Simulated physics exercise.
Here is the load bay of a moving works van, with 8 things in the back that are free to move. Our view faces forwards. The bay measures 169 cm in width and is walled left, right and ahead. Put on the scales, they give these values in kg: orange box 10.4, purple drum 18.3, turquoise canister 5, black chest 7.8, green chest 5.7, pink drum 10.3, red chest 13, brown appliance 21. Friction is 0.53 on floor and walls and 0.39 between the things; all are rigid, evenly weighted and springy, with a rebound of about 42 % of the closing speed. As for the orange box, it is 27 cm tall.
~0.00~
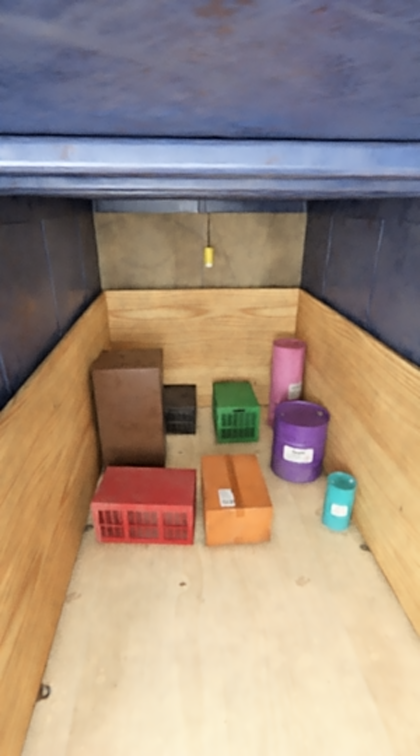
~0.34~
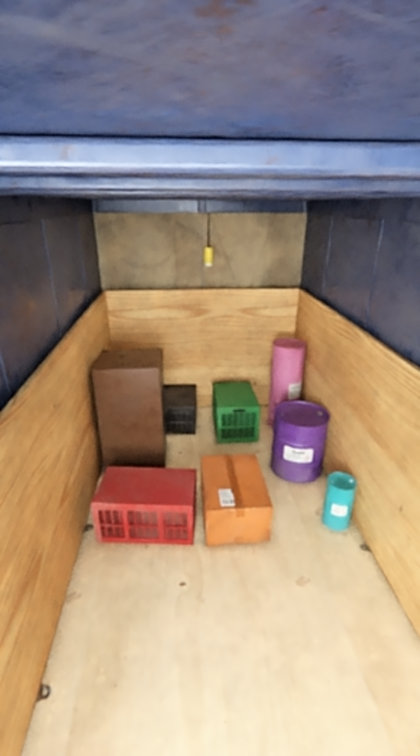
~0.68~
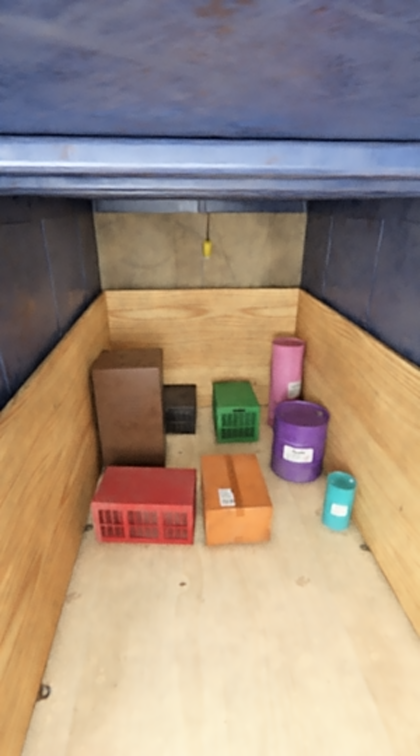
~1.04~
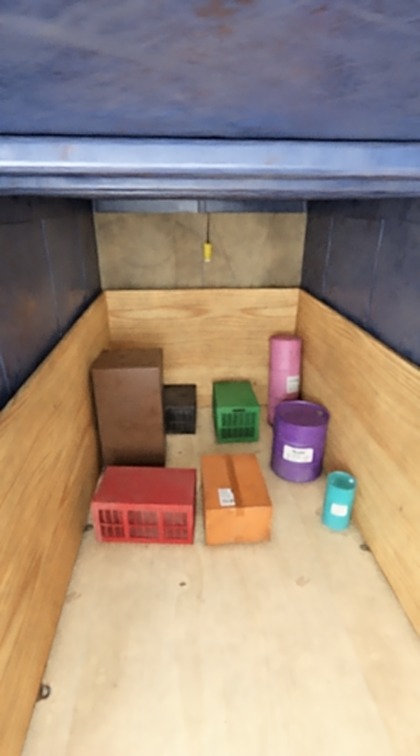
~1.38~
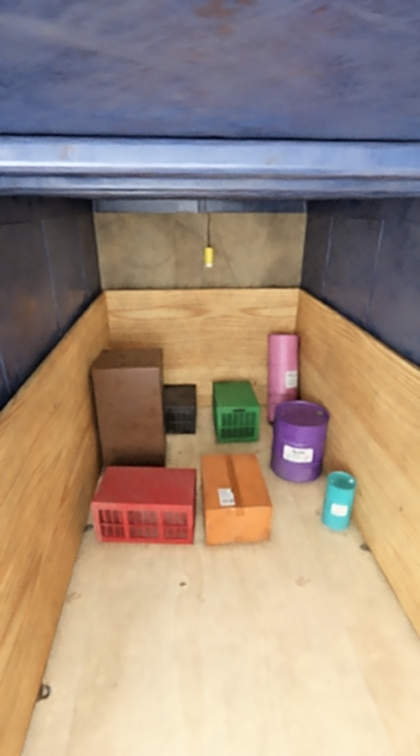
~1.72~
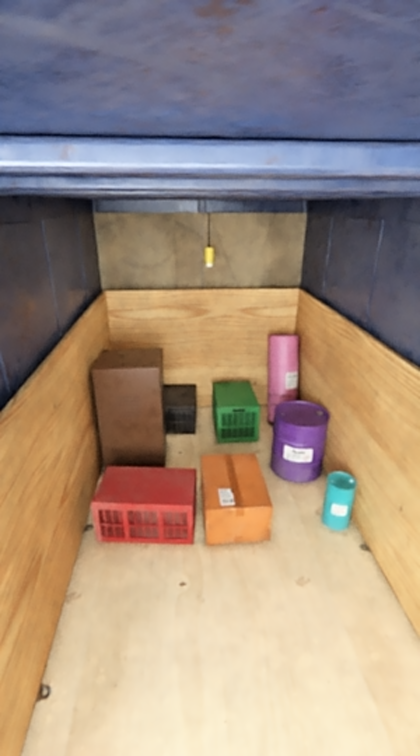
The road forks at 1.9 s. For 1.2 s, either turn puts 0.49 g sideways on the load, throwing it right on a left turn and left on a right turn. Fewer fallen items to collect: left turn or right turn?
Go left.
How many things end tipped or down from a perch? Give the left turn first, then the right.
Left: 0; right: 1.
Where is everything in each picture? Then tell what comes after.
The first frame shows no push; orange box (233, 496); purple drum (299, 441).
The second frame shows push 0.35 g forwards; green chest (234, 411); pink drum (286, 385).
The third frame shows push 0.36 g forwards; red chest (148, 504); brown appliance (134, 411).
The fourth frame shows push 0.23 g forwards; pink drum (284, 381) 9° off upright; turquoise canister (338, 501).
The fifth frame shows no push; pink drum (283, 378) 16° off upright; green chest (234, 411).
The sixth frame shows no push; orange box (233, 495); purple drum (298, 441).
Turning left. At 2.02 s, push 0.24 g right; pink drum moved 2 cm.
After 2.22 s, push 0.49 g right; pink drum 6° off upright.
After 2.92 s, push 0.35 g right.
In the end (3.7 s), all 8 under 15 cm from the start. At the end, from the last picture's camera, orange box near (234, 495), purple drum near (299, 441).
Turning right instead, pink drum tipped over or down from a perch, 1 of 8 in all.
